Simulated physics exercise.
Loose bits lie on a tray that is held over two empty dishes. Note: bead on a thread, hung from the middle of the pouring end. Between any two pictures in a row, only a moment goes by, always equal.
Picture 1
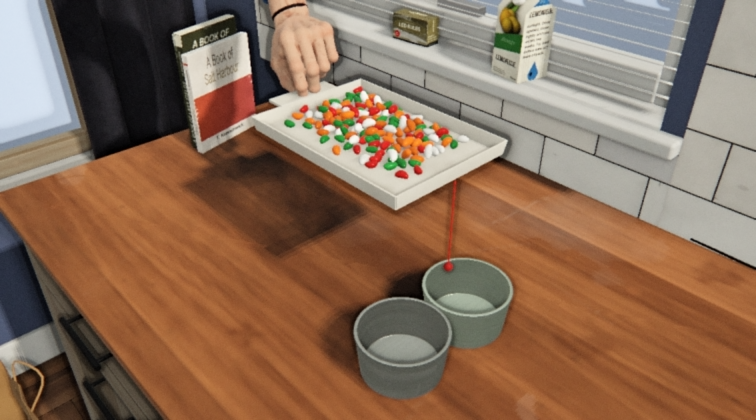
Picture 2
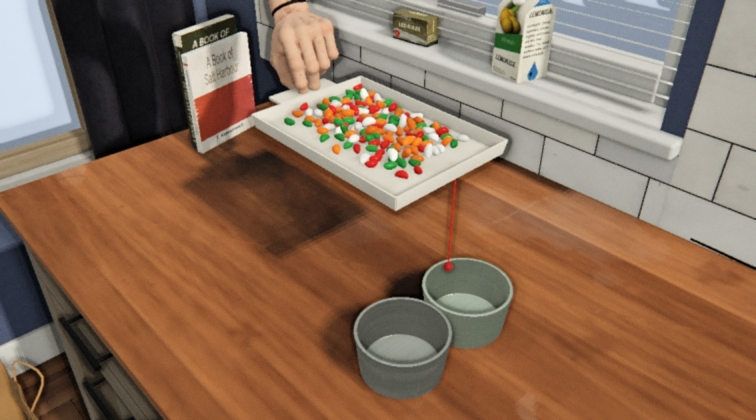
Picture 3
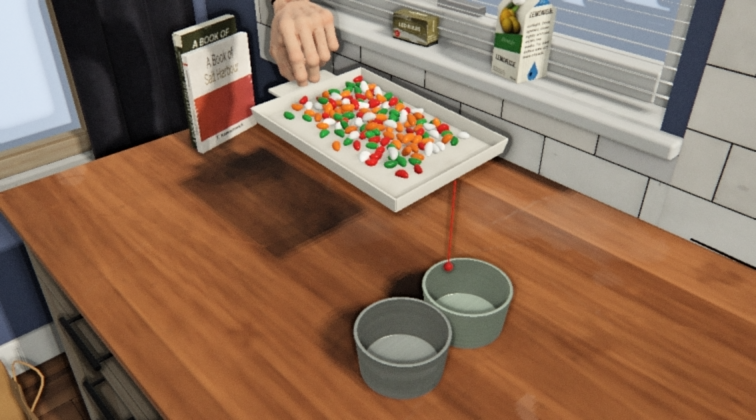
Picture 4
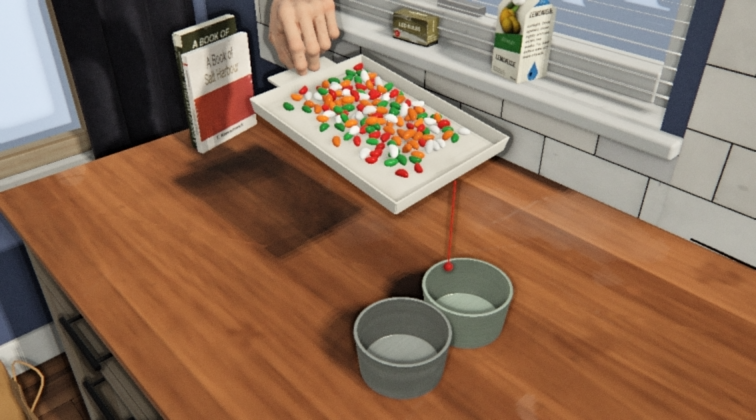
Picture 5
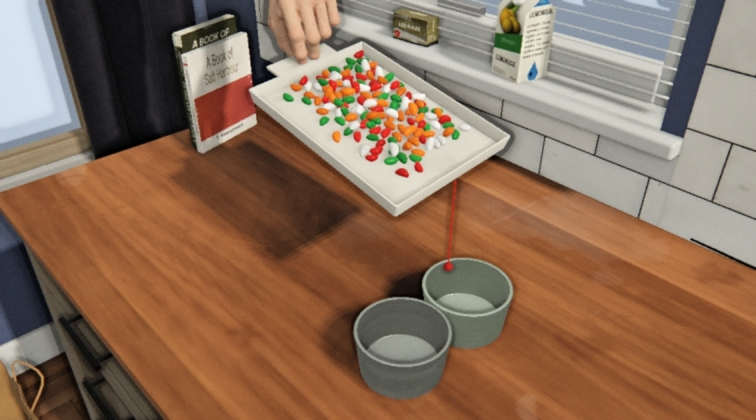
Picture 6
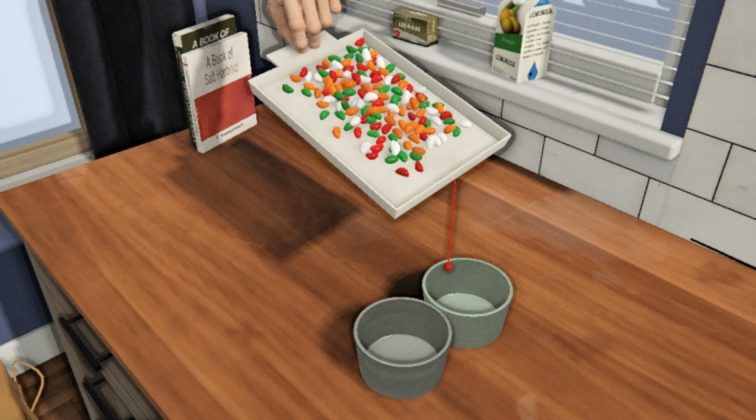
In the video, a hand holds a white tray of red, orange, green and white jelly beans above two empty dishes on a wooden counter, gradually raising its far end and tilting it slightly toward the near left corner.
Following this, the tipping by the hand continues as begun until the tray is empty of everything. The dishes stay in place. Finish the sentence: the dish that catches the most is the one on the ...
... left.
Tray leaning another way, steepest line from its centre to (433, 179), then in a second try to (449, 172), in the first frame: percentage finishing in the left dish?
Somewhere close to 20 % the first time, 0 % the second.
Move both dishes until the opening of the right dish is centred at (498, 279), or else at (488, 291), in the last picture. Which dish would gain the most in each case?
Results - the dish on the left side first, the dish on the left side second.
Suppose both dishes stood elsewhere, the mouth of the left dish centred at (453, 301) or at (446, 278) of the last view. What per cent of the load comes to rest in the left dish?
Approximately 50 percent, followed by approximately 10 percent.
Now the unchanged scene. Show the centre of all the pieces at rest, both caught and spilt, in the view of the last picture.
Centre at rest, last view: Approx. (421, 354).
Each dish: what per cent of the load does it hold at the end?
The left dish ends up with around 60 percent of the load, the right dish with around 20 percent.
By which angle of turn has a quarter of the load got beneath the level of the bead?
About 110 degrees.
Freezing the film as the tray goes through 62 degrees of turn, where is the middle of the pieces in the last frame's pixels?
Around (406, 141).
Just after the last frame, tray tipped steeply; almost all on the tray; just a few in the air.
A moment on, tray tipped past a quarter turn; the larger part on the tray; about a tenth in the left dish; just a few in the right dish; just a few outside both; about a tenth in the air.
Further on, tray tipped past a quarter turn; roughly half in the left dish; roughly a quarter in the right dish; roughly a quarter outside both.
When it is over, tray tipped past a quarter turn; roughly half in the left dish; roughly a quarter in the right dish; roughly a quarter outside both.
